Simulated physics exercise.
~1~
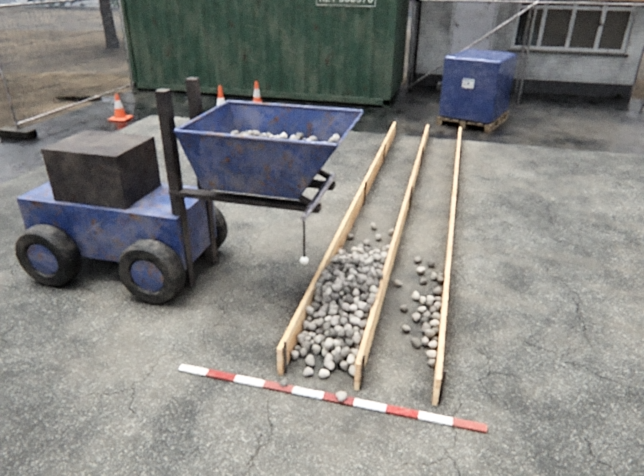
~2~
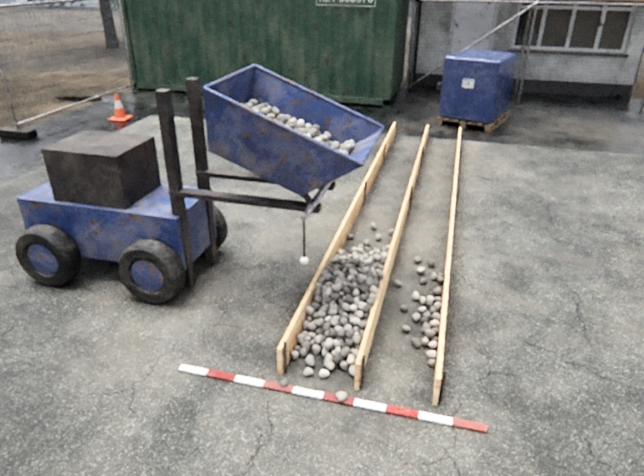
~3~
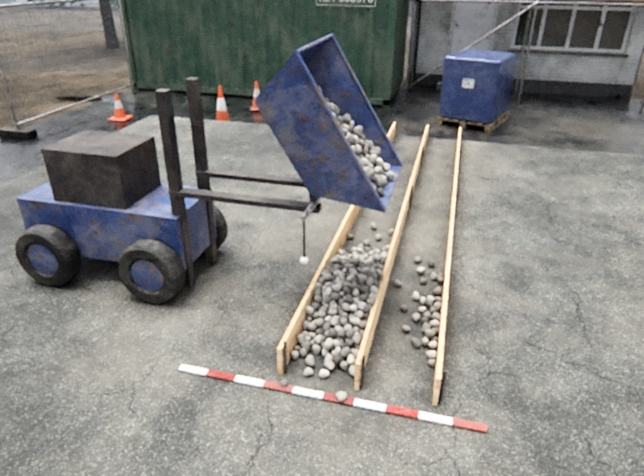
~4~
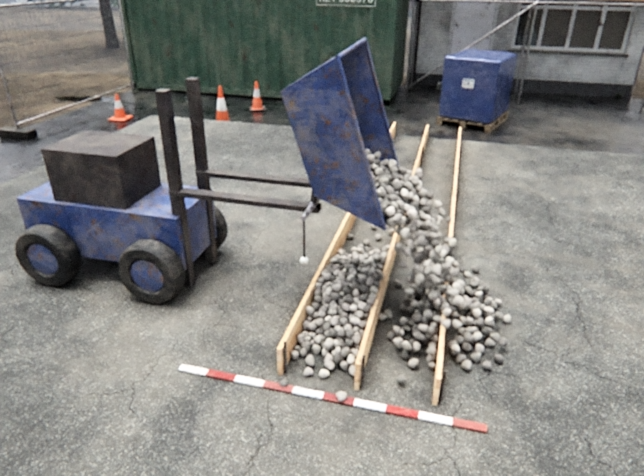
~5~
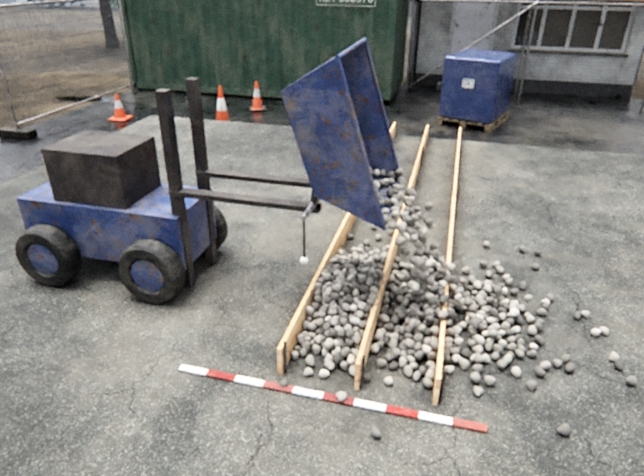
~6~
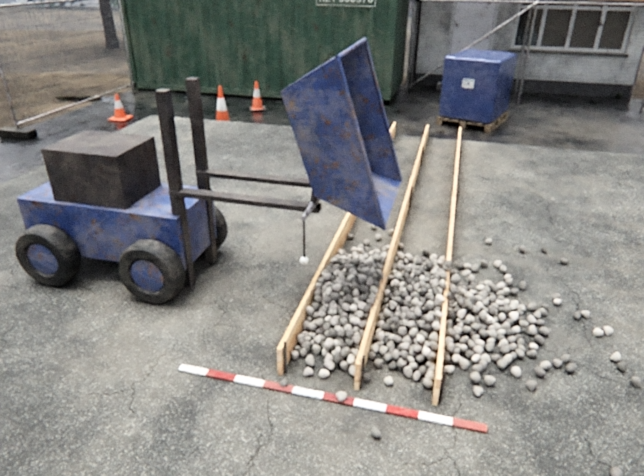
A blue skip on the forks of a blue and black forklift sits level, filled with smooth grey stones, beside three wooden planks where an earlier heap already lies, mostly in the near bay. The skip tilts to the right, its stones sliding toward the lower edge while the forklift stays put. It tips steeply, and the stones pour over the middle plank into the far bay. Many spill past the last plank and scatter across the asphalt. Finally the emptied skip hangs steeply tipped above a broad pile spread across both bays and beyond.
